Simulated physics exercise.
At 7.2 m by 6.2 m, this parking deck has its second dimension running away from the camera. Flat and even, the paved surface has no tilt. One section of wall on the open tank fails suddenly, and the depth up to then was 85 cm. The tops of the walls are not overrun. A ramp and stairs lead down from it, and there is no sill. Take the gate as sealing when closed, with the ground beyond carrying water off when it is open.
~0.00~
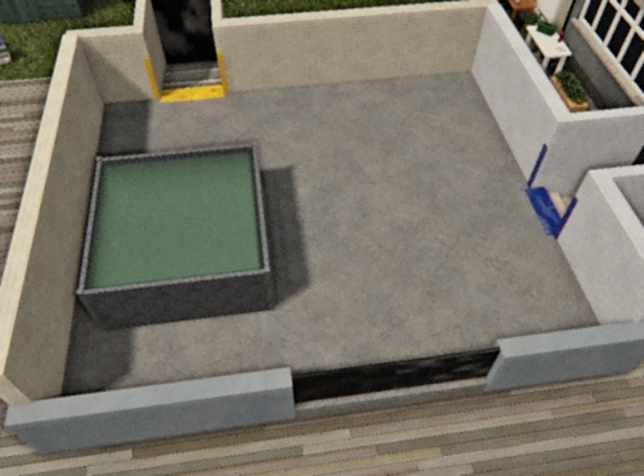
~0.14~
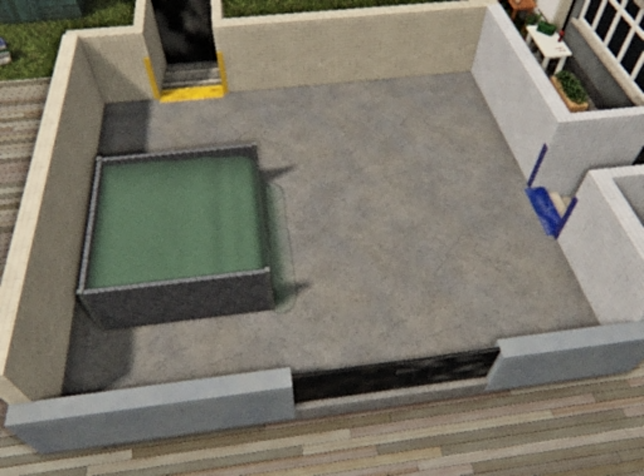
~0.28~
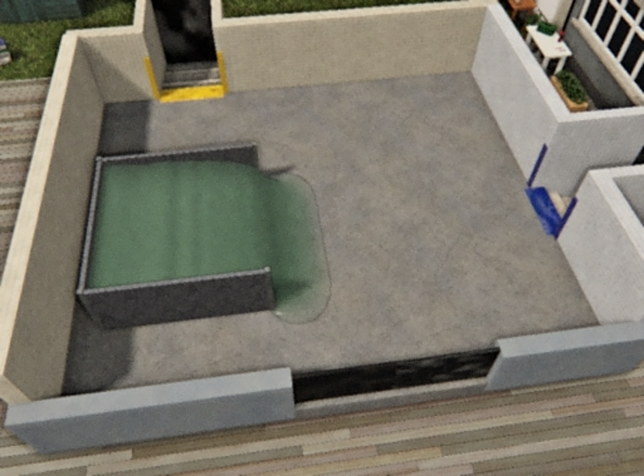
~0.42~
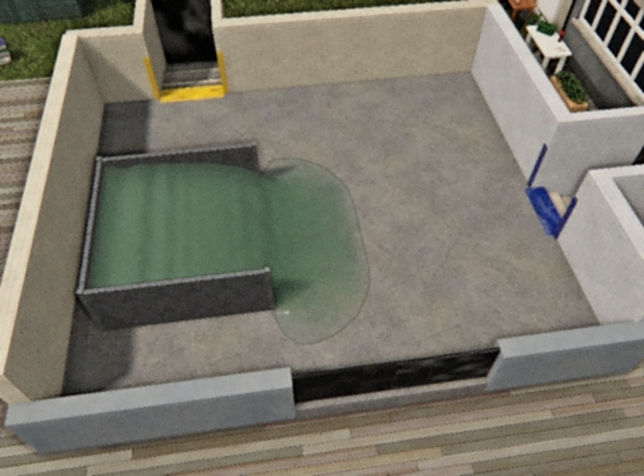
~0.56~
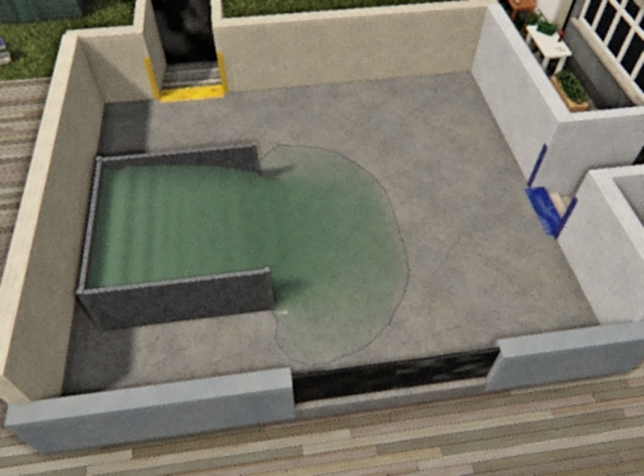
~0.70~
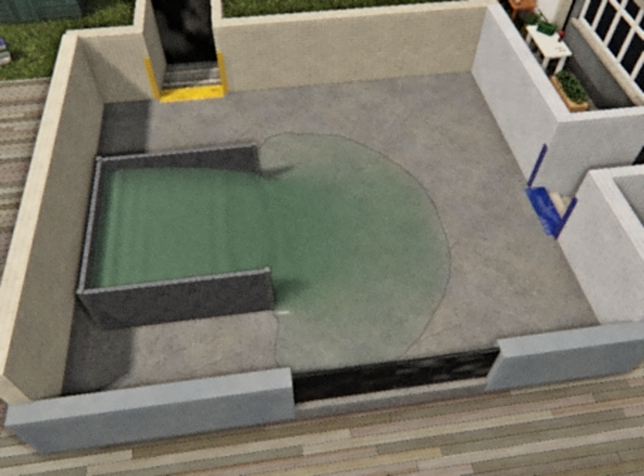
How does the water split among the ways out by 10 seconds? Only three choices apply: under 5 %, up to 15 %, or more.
Split: Gate opening, under 5 %; stairwell (marked blue), above 15 %; ramp down (marked yellow), not even 5 %.
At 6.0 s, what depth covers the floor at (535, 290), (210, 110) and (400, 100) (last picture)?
First 10 cm, then 5 cm, then 13 cm.
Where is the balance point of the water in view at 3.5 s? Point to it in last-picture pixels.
I'd put it close to (396, 215).
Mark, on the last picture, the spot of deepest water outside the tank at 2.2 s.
Close to (582, 339).
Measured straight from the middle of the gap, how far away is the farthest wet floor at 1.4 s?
Roughly 4.8 m.
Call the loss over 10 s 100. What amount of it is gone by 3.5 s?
By that point, around 55 percent.
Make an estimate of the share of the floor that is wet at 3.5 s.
I'd say around 65 %.
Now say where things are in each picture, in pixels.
The first picture shows the open tank at (178, 214) is whole and still, 85 cm deep.
In the second picture, the front is at (278, 311), 1.2 m from the gap at (262, 228); 0.6 m2 of floor is under water; 85 cm left at the back of the open tank.
In the third picture, the front is at (309, 315), 1.5 m from the gap at (262, 231); 2.0 m2 of floor is under water; 85 cm left at the back of the open tank.
In the fourth picture, the front is at (341, 322), 1.8 m from the gap at (262, 233); 4.0 m2 of floor is under water; 83 cm left at the back of the open tank.
In the fifth picture, water pours out at (262, 234) and has run 2.2 m, to (374, 330); deepest outside 39 cm, 75 cm at the open tank's back.
In the sixth picture, water pours out at (262, 234) and has run 2.7 m, to (443, 249); deepest outside 39 cm, 71 cm at the open tank's back.
After 1.4 s water covers 55 % of the floor and is deepest (34 cm) near (279, 275); gone so far, the gate opening 0 %, the stairwell (marked blue) 1 %, the ramp down (marked yellow) 0 %.
After 2.2 s water covers 60 % of the floor and is deepest (52 cm) near (582, 339); gone so far, the gate opening 0 %, the stairwell (marked blue) 6 %, the ramp down (marked yellow) 0 %.
After 3.5 s water covers 65 % of the floor and is deepest (34 cm) near (464, 74); gone so far, the gate opening 0 %, the stairwell (marked blue) 13 %, the ramp down (marked yellow) 0 %.
After 6.0 s water covers 90 % of the floor and is deepest (22 cm) near (447, 75); gone so far, the gate opening 0 %, the stairwell (marked blue) 20 %, the ramp down (marked yellow) 0 %.
After 10.0 s water covers 100 % of the floor and is deepest (17 cm) near (76, 299); gone so far, the gate opening 0 %, the stairwell (marked blue) 23 %, the ramp down (marked yellow) 1 %.
